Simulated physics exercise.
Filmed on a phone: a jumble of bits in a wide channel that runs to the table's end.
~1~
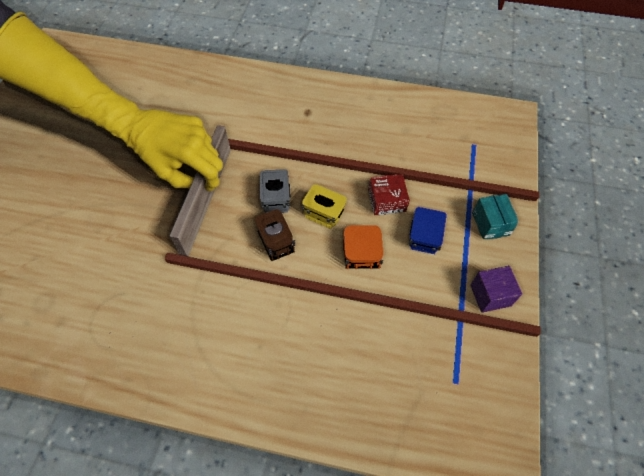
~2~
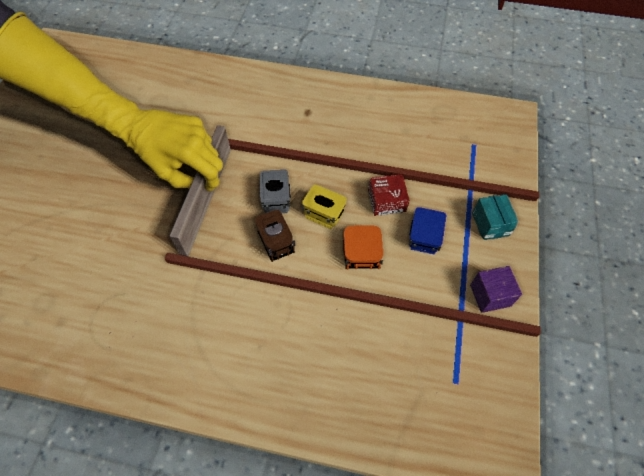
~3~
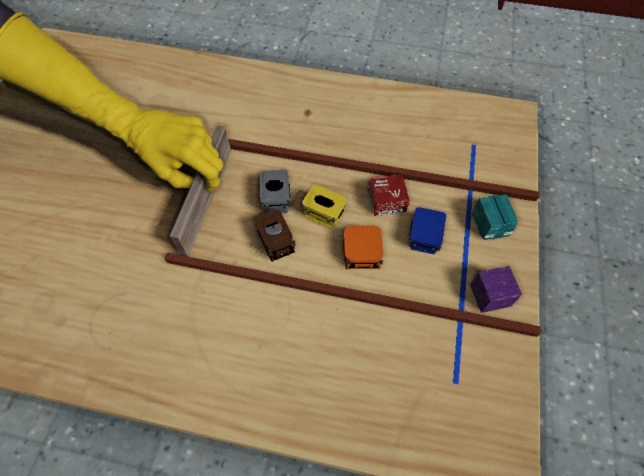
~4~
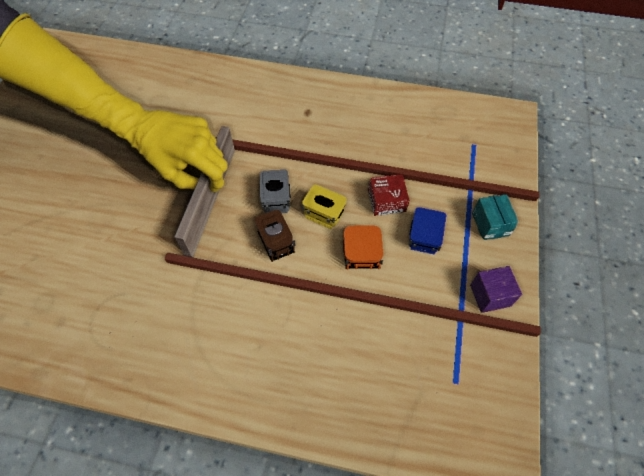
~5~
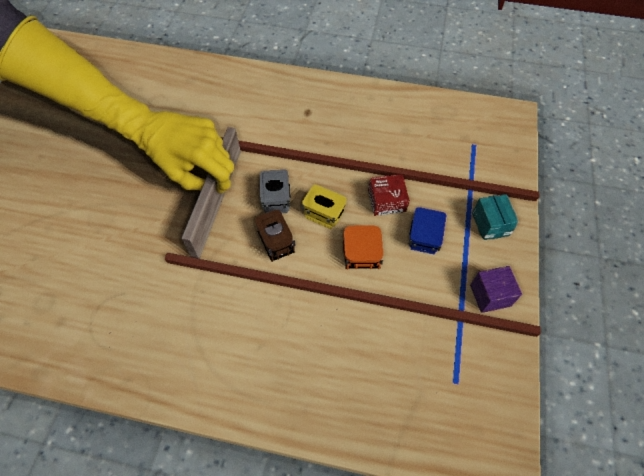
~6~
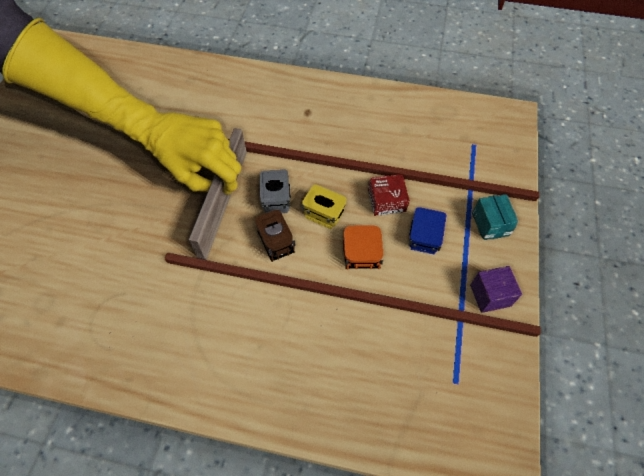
A yellow-gloved hand holds a wooden board upright at the left of a channel between two reddish-brown rails on a pale wooden table, seen from above at a tilt. Grey, brown, yellow, orange, red and blue blocks lie between the board and a blue line, with turquoise and purple ones beyond it. The hand starts still, then slides the board slightly right, while the blocks and camera stay still.
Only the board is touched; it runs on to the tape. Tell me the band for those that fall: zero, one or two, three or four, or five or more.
In the end the number that fall off is one or two.
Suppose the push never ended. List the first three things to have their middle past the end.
Earliest first: The blue case, the purple block, the turquoise box.
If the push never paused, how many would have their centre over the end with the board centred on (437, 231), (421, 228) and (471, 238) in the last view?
Place by place, 0, 0 and 2.
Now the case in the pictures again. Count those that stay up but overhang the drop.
It comes to 1.
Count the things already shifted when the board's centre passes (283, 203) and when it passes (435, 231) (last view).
First 3, then 8.
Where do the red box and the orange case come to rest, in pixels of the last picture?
Near (488, 201) and (513, 275).
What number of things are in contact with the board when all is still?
The number is 3.
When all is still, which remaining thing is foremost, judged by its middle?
That is the turquoise box.
Early on, none off yet; purple block at rest near (495, 290); turquoise box at rest near (495, 217); blue case at rest near (427, 231).
Finally, the number that fall off is one or two; lost, blue case and purple block.
